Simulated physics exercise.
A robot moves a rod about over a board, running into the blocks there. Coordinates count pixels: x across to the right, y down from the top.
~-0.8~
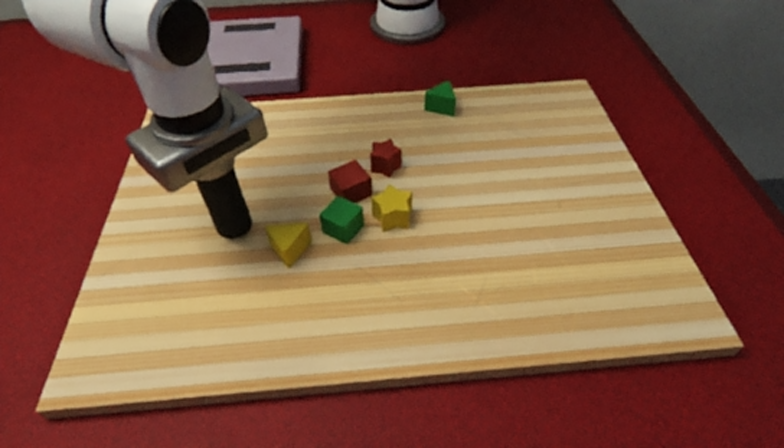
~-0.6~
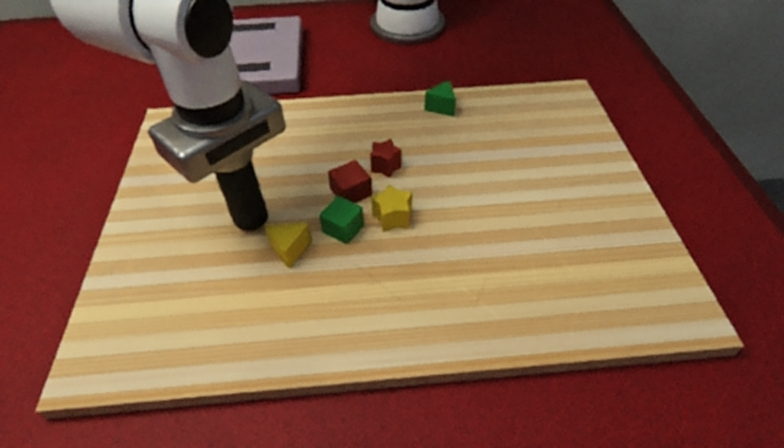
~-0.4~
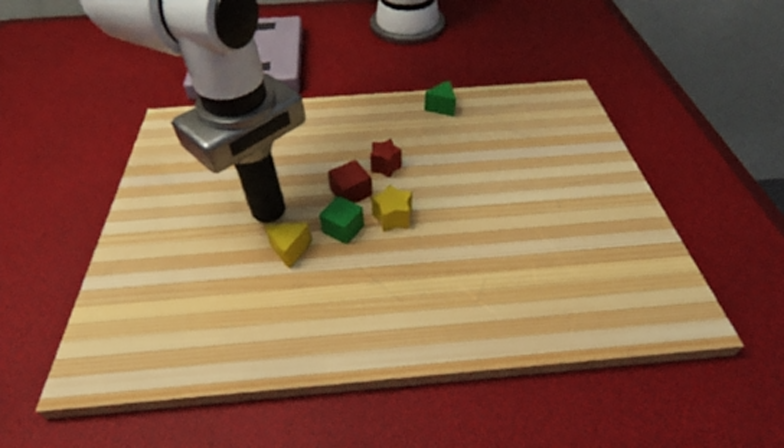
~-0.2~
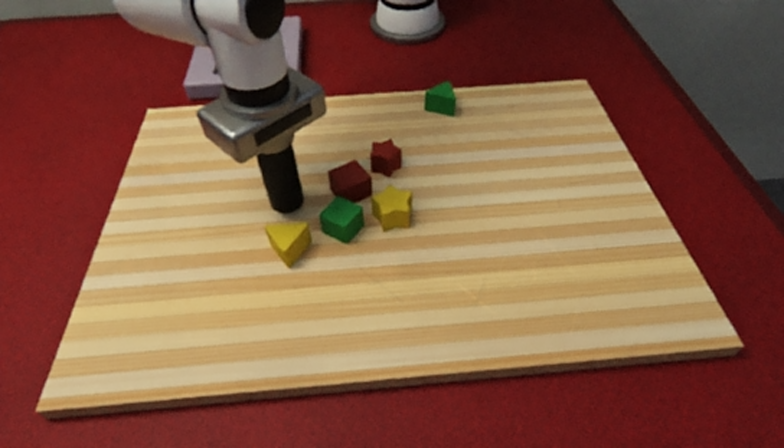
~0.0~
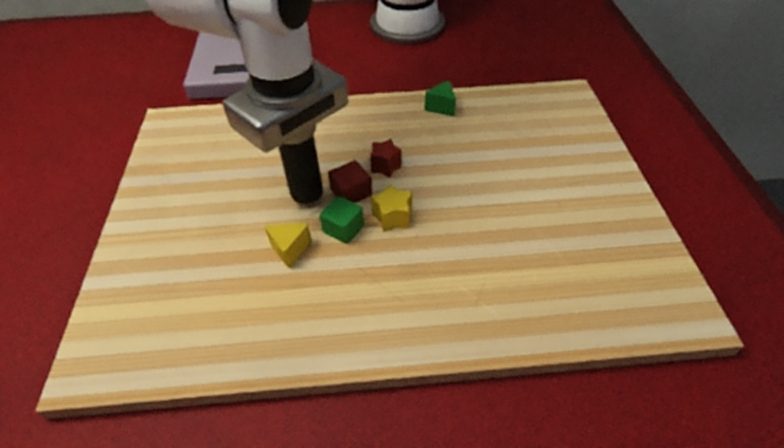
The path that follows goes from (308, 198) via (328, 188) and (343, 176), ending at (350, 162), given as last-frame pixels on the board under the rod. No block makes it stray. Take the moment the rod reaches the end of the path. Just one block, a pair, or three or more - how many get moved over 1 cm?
Going by the path, one block will move.
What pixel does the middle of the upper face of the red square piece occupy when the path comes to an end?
It ends at (368, 170).
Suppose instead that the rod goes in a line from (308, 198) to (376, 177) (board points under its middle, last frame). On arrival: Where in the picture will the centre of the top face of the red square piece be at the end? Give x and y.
Most likely (404, 171).
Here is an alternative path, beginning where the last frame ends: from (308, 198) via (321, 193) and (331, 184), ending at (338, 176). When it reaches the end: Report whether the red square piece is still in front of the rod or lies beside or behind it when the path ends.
By the time the path ends, the red square piece has slid off to the side or behind.
The first path, step by step. Halfway along, rod (336, 178); red square piece (365, 171), turned 45° clockwise.
At the end, rod (350, 157); red square piece (368, 170), turned 55° clockwise; red star-shaped block in place.
